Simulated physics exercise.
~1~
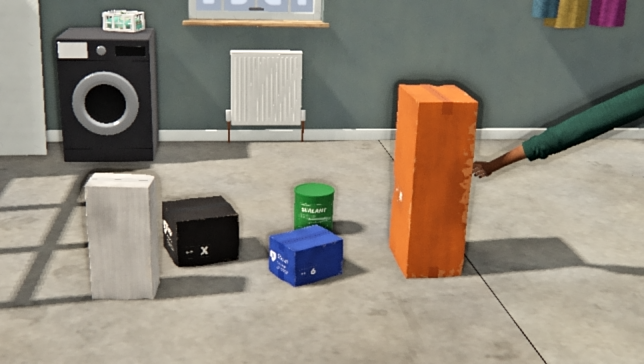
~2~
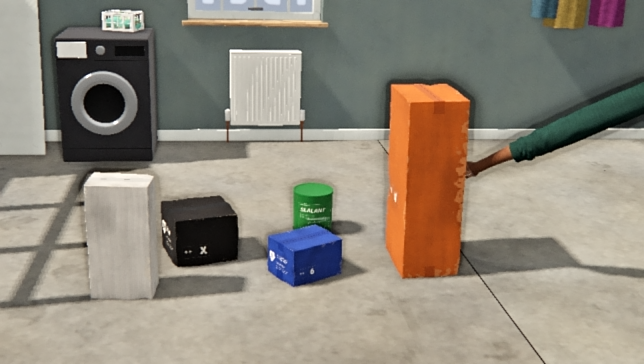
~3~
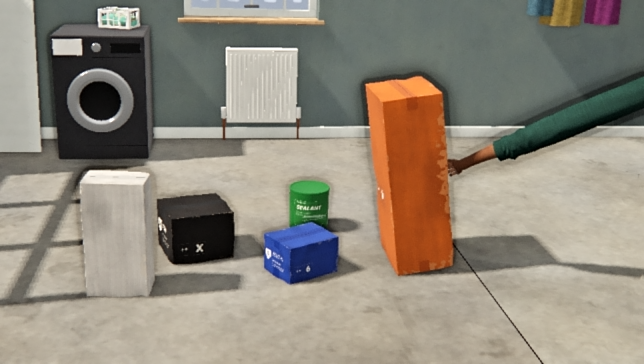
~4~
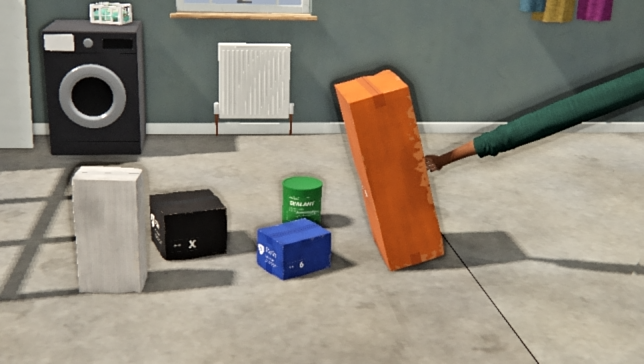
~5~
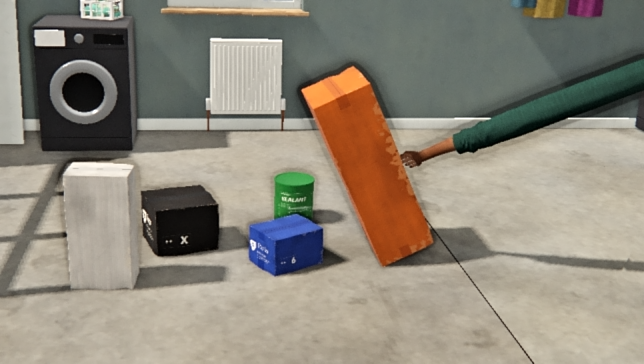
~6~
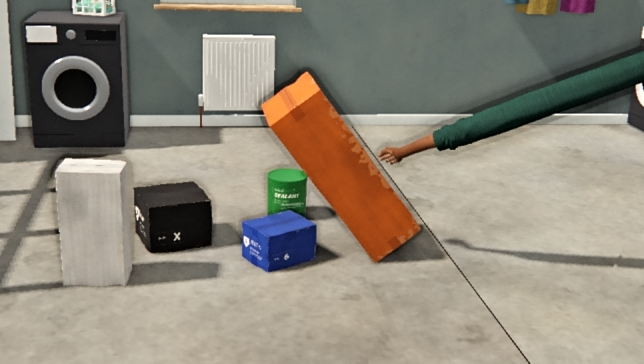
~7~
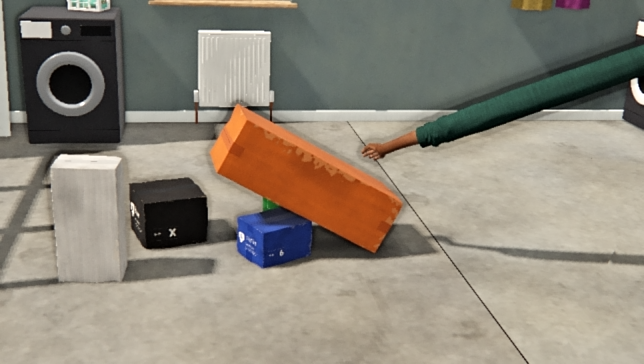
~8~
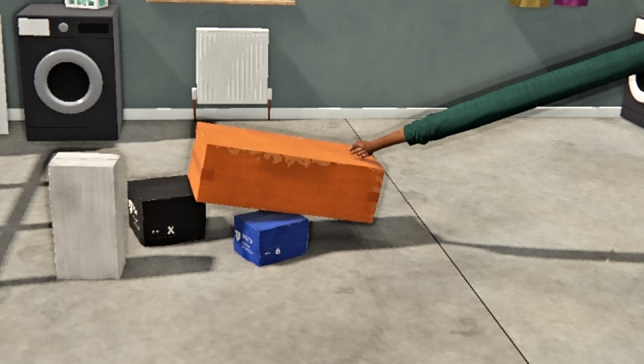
In a utility room with a washing machine and radiator, a hand pushes a tall orange box, which tips left over a green pail and comes down on its side above a blue box, while the white, black and blue boxes stay in place.
